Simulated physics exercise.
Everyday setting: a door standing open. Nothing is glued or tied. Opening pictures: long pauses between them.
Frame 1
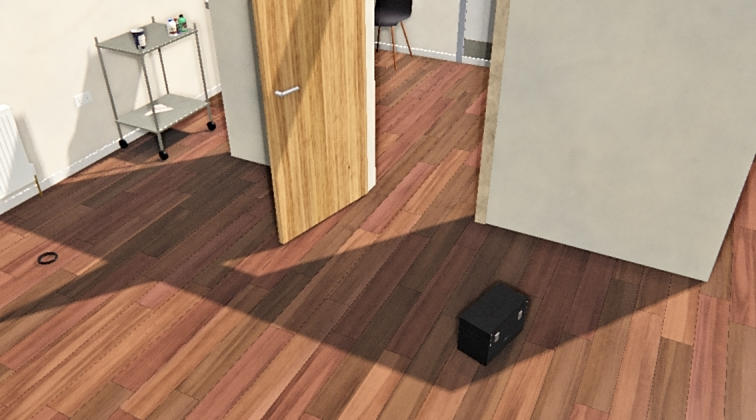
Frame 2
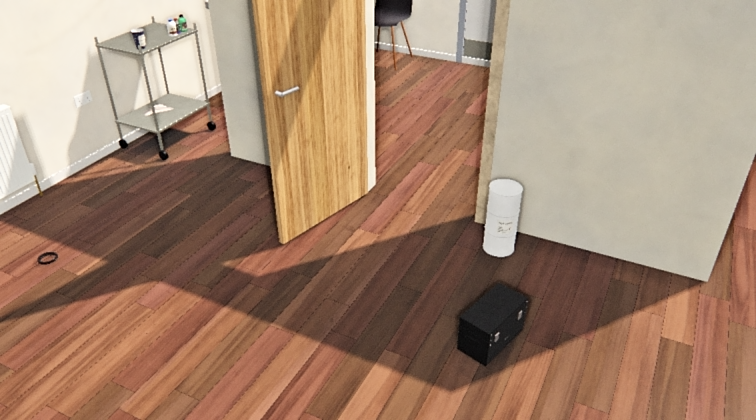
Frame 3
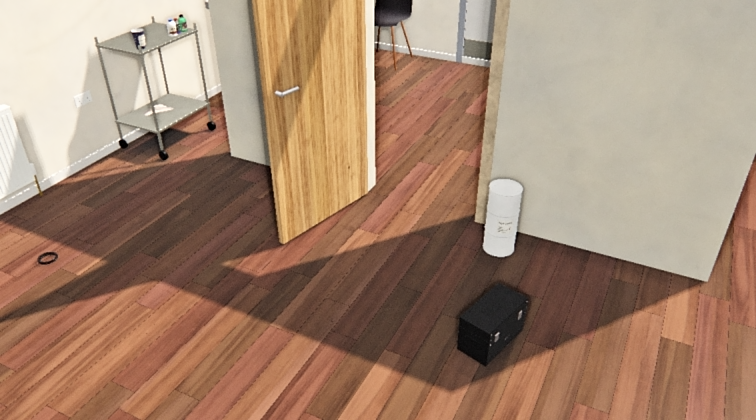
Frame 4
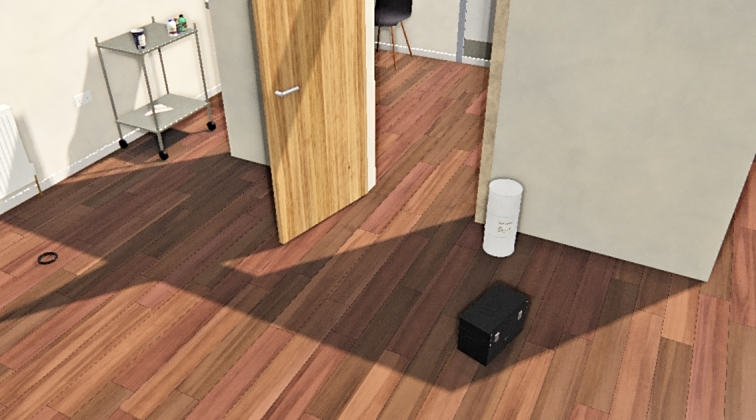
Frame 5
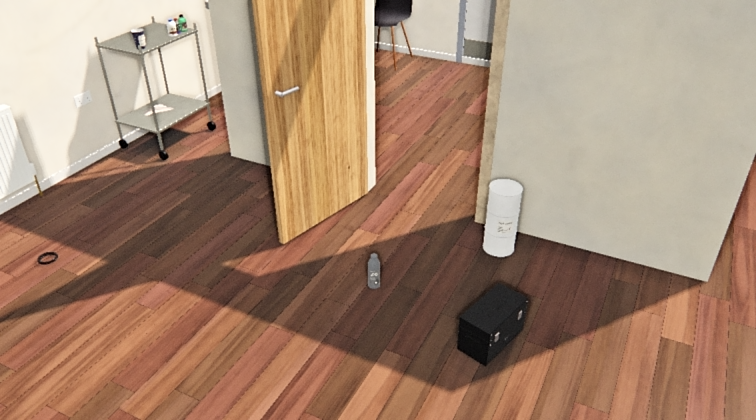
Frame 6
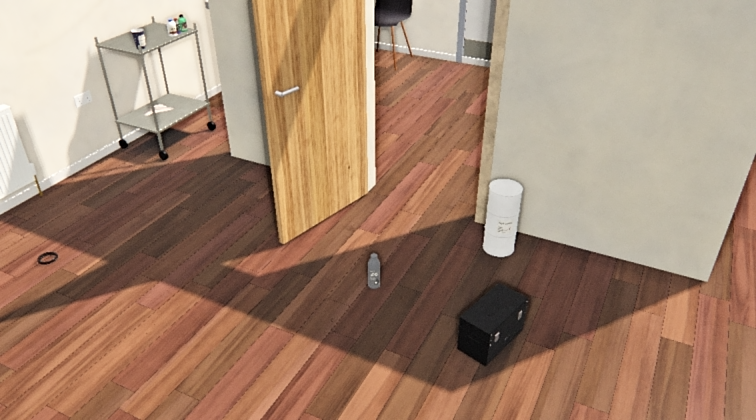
To begin with, a wooden door stands wide open above a reddish wood floor, with a black toolbox at the lower right and a metal trolley at the left. A white canister then appears beside the wall, and later a grey bottle appears near the door, while everything else stays still.
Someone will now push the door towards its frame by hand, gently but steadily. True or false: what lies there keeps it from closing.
False.
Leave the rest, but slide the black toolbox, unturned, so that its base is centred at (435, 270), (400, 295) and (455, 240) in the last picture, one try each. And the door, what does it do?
In the first case it closes; in the second case it reaches the frame; in the third case it stops short.
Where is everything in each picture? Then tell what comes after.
The first frame shows door wide open and still.
The second frame shows door wide open and still; white canister (502, 218); black toolbox (492, 324).
The third frame shows door wide open and still; white canister (502, 218); black toolbox (492, 324).
The fourth frame shows door wide open and still; white canister (502, 218); black toolbox (492, 324).
The fifth frame shows door wide open and still; white canister (502, 218); black toolbox (492, 324).
The sixth frame shows door wide open and still; grey bottle (374, 271); white canister (502, 218).
Then, 0.50 s past the last view, door 85° open.
Then, 0.80 s past the last view, door 62° open.
Then, 1.10 s past the last view, door 38° open.
Then, 1.40 s past the last view, door 13° open.
Finally, door 0° open; all 3 still in place. Final places as the last picture's camera would see them, grey bottle near (374, 271).
